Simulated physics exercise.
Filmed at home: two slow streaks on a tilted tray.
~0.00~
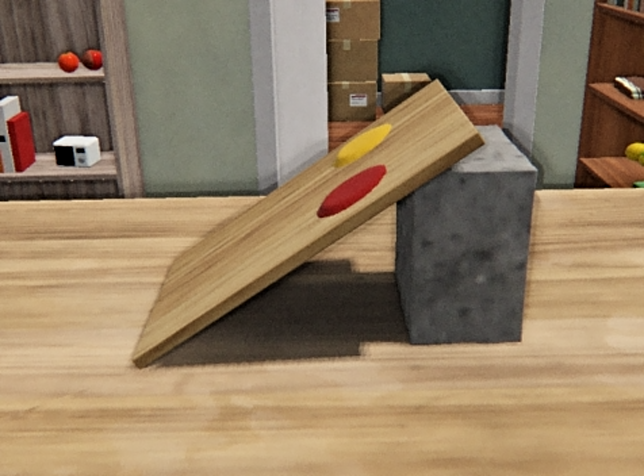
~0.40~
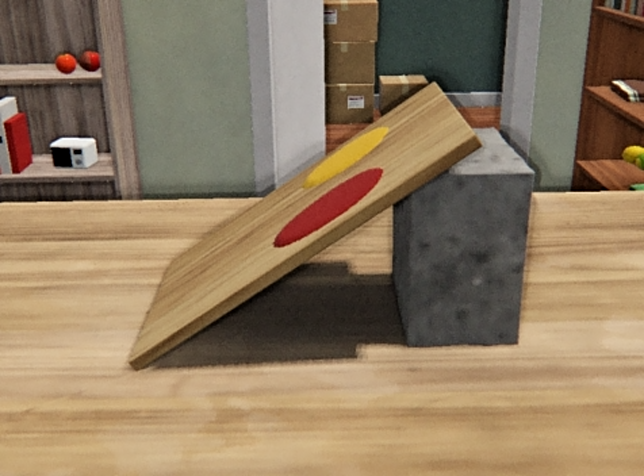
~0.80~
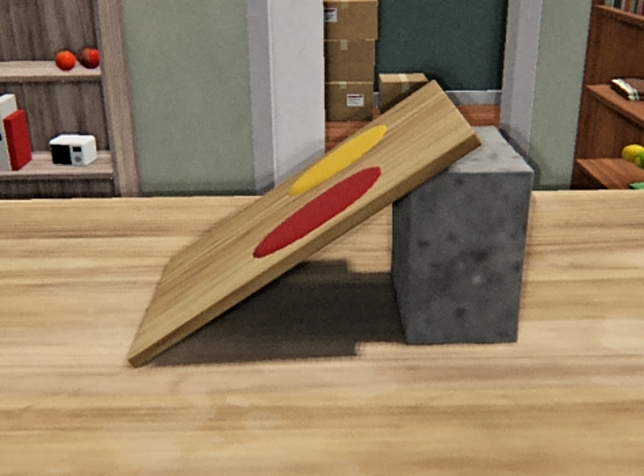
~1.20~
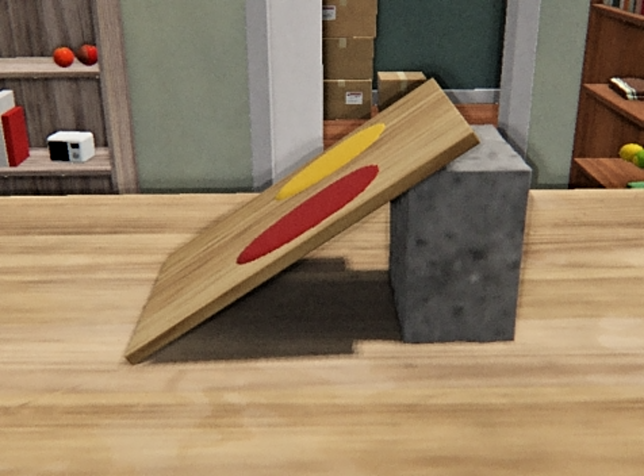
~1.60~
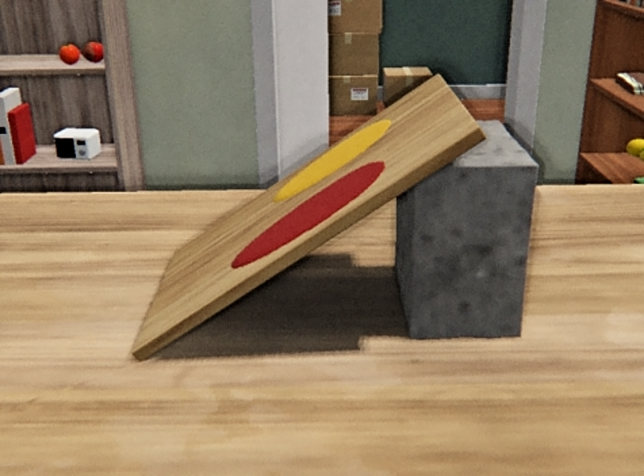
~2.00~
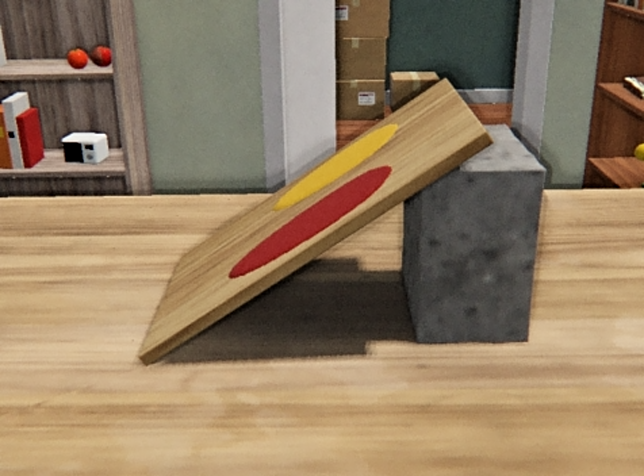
At the start, a short red streak and a smaller yellow one sit on the upper part of a tilted wooden board leaning on a gray block. Both lengthen down the slope toward the lower left, quickly at first, then more slowly, with the red streak reaching lower than the yellow.
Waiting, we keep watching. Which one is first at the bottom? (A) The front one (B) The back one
A, the front one.
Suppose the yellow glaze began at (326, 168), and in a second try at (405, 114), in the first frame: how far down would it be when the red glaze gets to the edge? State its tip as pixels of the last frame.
Tip, last view - start 1: (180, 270), start 2: (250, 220).
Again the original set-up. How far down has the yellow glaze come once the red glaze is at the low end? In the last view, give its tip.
Front location, last frame: Close to (218, 244).
By 4.3 s, the red glaze is close to the edge; the yellow glaze is three quarters of the way down.
By 7.8 s, the red glaze is at the low edge; the yellow glaze is three quarters of the way down.
